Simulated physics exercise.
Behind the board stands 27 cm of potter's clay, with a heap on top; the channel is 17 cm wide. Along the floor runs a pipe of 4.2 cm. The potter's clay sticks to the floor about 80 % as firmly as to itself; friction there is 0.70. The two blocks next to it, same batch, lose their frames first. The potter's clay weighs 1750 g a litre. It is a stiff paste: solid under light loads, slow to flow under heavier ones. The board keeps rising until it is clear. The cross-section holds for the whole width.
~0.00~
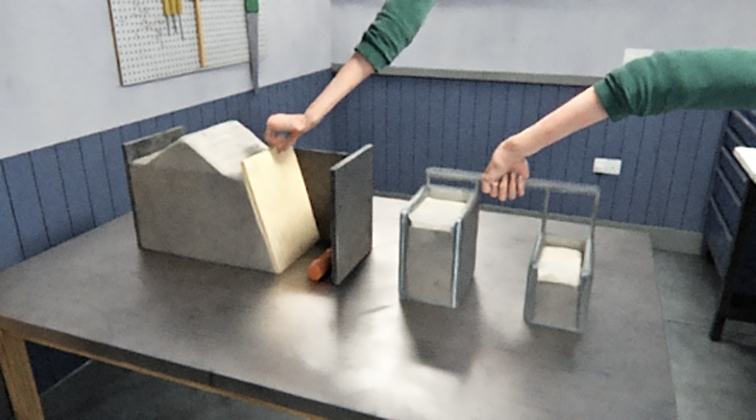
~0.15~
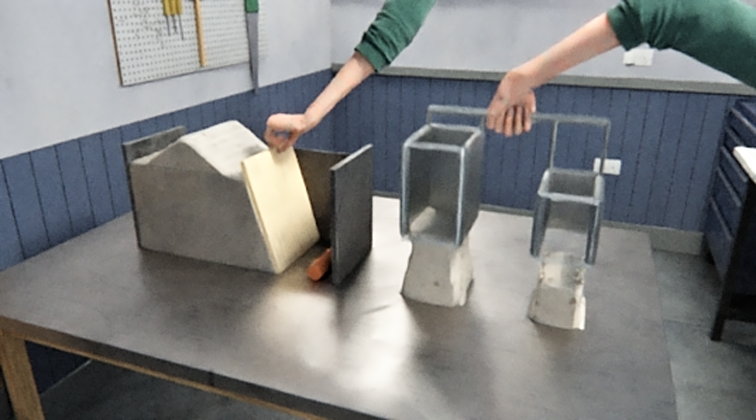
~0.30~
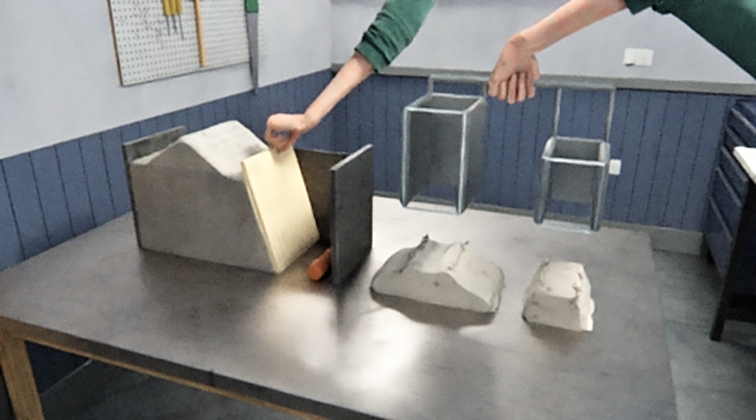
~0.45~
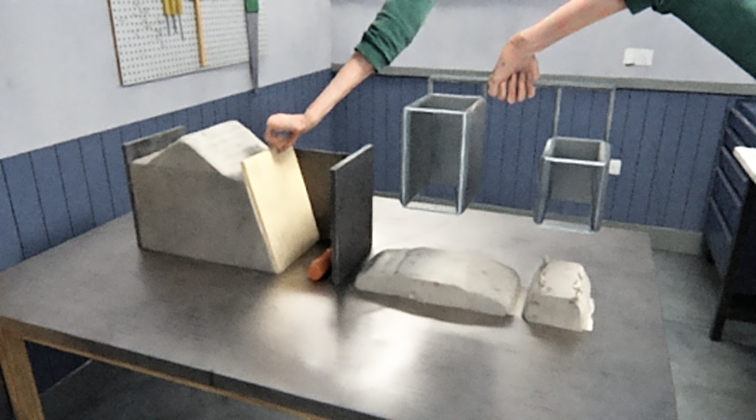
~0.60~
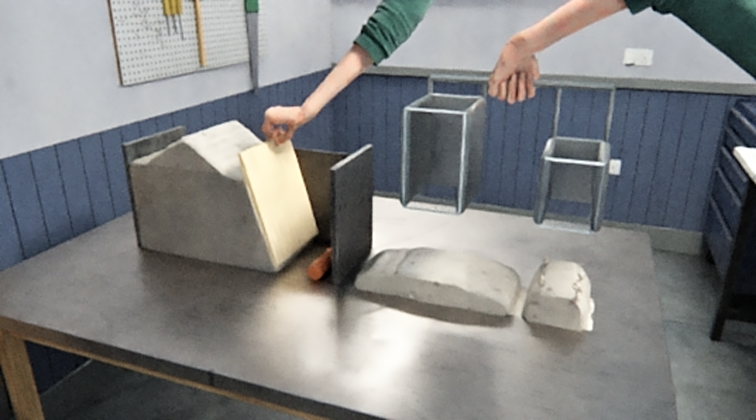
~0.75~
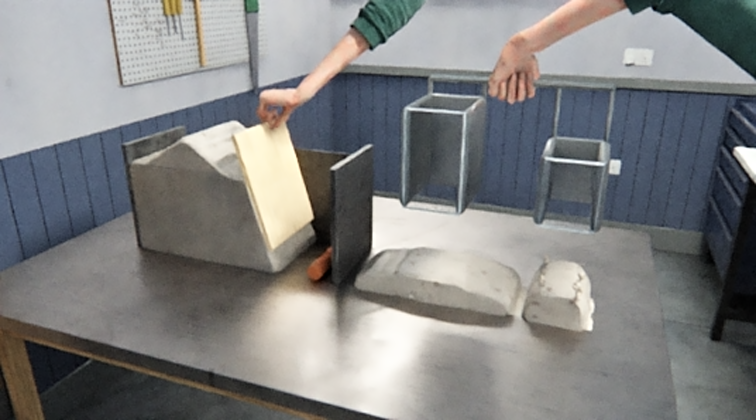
The footage shows a hand lifting two joined molds off grey clay blocks, which sag, the left spreading much wider and flatter; then another hand draws a pale, leaning board slightly up and left against a larger clay mass.
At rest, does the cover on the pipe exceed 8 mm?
Its top is buried at the end.
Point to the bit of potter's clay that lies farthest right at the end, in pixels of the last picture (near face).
At about (331, 276).
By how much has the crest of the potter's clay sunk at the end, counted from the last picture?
Roughly 8.0 cm.
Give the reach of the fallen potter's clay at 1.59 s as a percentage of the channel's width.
Near 100 %.
By 1.00 s, the fallen stuff reaches 47 % of the way across and nothing lies on the pipe.
By 1.29 s, the fallen stuff reaches 96 % of the way across and 7.1 cm lies on the pipe.
By 1.59 s, the fallen stuff reaches 98 % of the way across and 8.8 cm lies on the pipe.
By 1.88 s, the fallen stuff reaches 98 % of the way across and 9.1 cm lies on the pipe.
By 1.92 s, at the end, the fallen stuff reaches 98 % of the way across and 9.1 cm lies on the pipe.
